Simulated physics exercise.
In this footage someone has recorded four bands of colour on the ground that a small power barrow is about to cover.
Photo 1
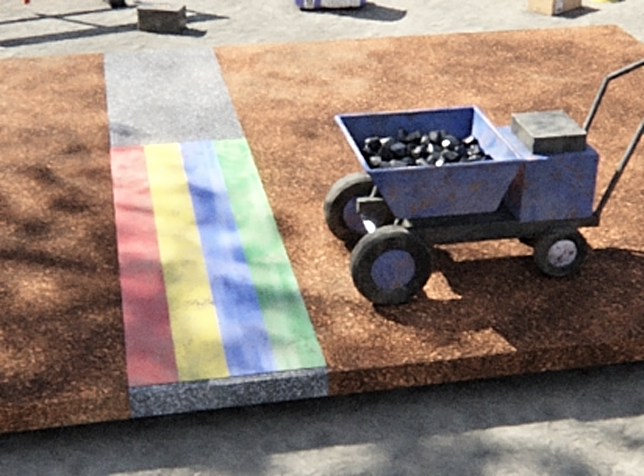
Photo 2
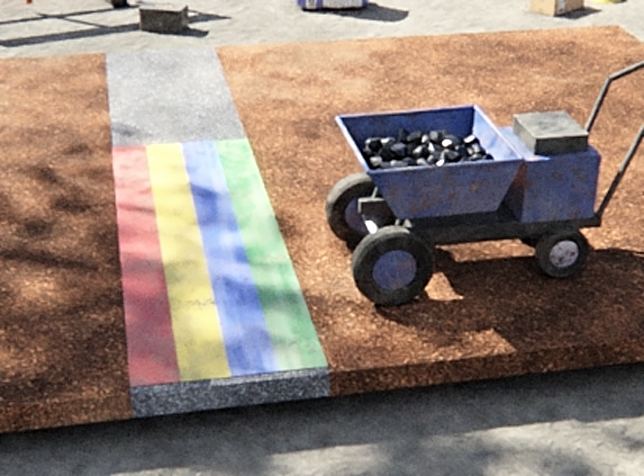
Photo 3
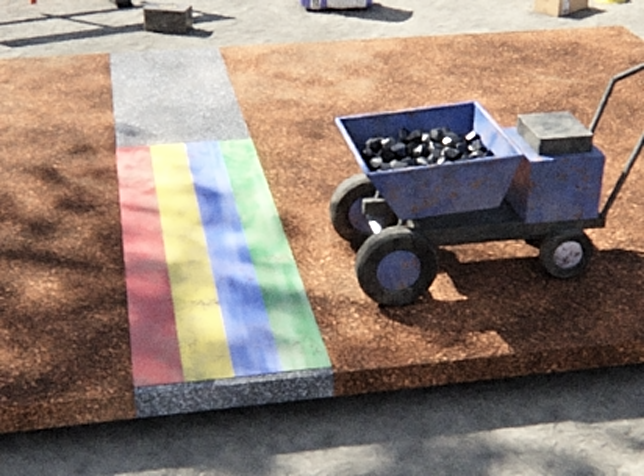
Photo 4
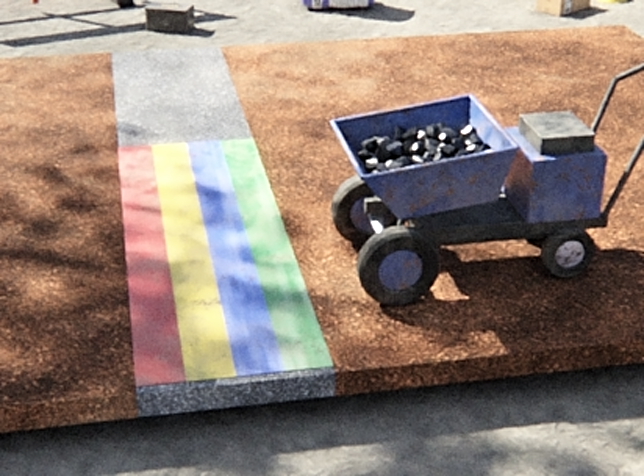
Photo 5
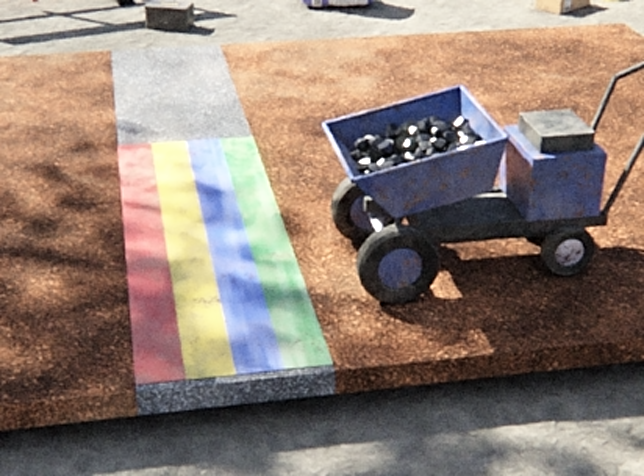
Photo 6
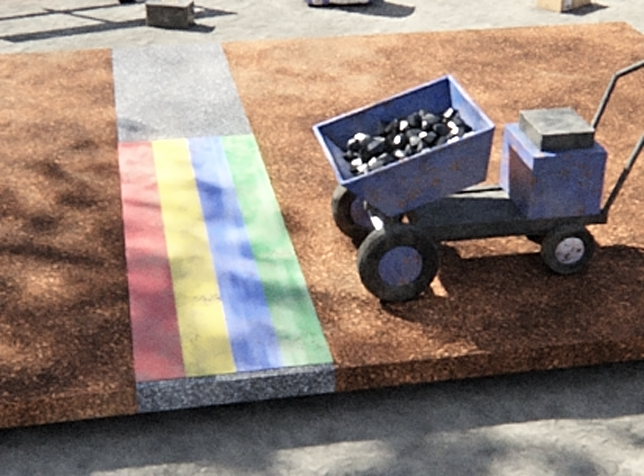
At first, a small blue barrow loaded with dark lumps stands with its skip level, to the right of red, yellow, blue and green bands on the ground. Then the skip begins to tilt toward the bands, barely at first, and gradually leans further until it is clearly tipped leftward, the lumps still inside.
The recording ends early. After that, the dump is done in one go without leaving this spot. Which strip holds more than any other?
The blue strip.
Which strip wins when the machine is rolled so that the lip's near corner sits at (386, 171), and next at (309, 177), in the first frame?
Well, from the first place it would be green, and from the second the yellow one.
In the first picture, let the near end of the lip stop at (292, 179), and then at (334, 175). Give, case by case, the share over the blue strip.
Roughly 10 per cent, and 40 per cent.
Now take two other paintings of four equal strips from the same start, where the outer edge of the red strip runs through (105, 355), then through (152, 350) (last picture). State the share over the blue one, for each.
Near 40 and then 30 in a hundred.
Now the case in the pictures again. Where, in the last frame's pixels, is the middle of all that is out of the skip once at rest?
It settles centred around (237, 274).
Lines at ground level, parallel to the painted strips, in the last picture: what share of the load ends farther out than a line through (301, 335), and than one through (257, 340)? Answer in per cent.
Respectively 80 and 50 percent.
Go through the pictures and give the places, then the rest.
Lip of the skip at (369, 173), level; top of the load at (420, 153), lumps of coal; green strip at (292, 335); blue strip at (245, 340); yellow strip at (198, 345); red strip at (150, 350), in the first frame.
Lip of the skip at (369, 174), level; top of the load at (420, 153), in the second frame.
Lip of the skip at (368, 176), tipped barely; top of the load at (432, 147), in the third frame.
Lip of the skip at (363, 178), tipped a little; top of the load at (447, 153), in the fourth frame.
Lip of the skip at (353, 181), tipped a little; top of the load at (439, 146), in the fifth frame.
Lip of the skip at (343, 185), tipped clearly; top of the load at (441, 132); green strip at (299, 332); blue strip at (252, 336); yellow strip at (205, 341); red strip at (157, 345), in the sixth frame.
Soon, skip tipped steeply; all in the skip.
A while on, skip tipped right over; nearly all in the skip; a stray few over the green strip; a small part over the blue strip.
Towards the end, skip tipped right over; about a quarter in the skip; a small part over the green strip; about a third over the blue strip; about a quarter over the yellow strip; a small part over the red strip.
Finally, skip tipped right over; a small part in the skip; about a quarter over the green strip; about a third over the blue strip; about a quarter over the yellow strip; a small part over the red strip; a stray few off the paint.
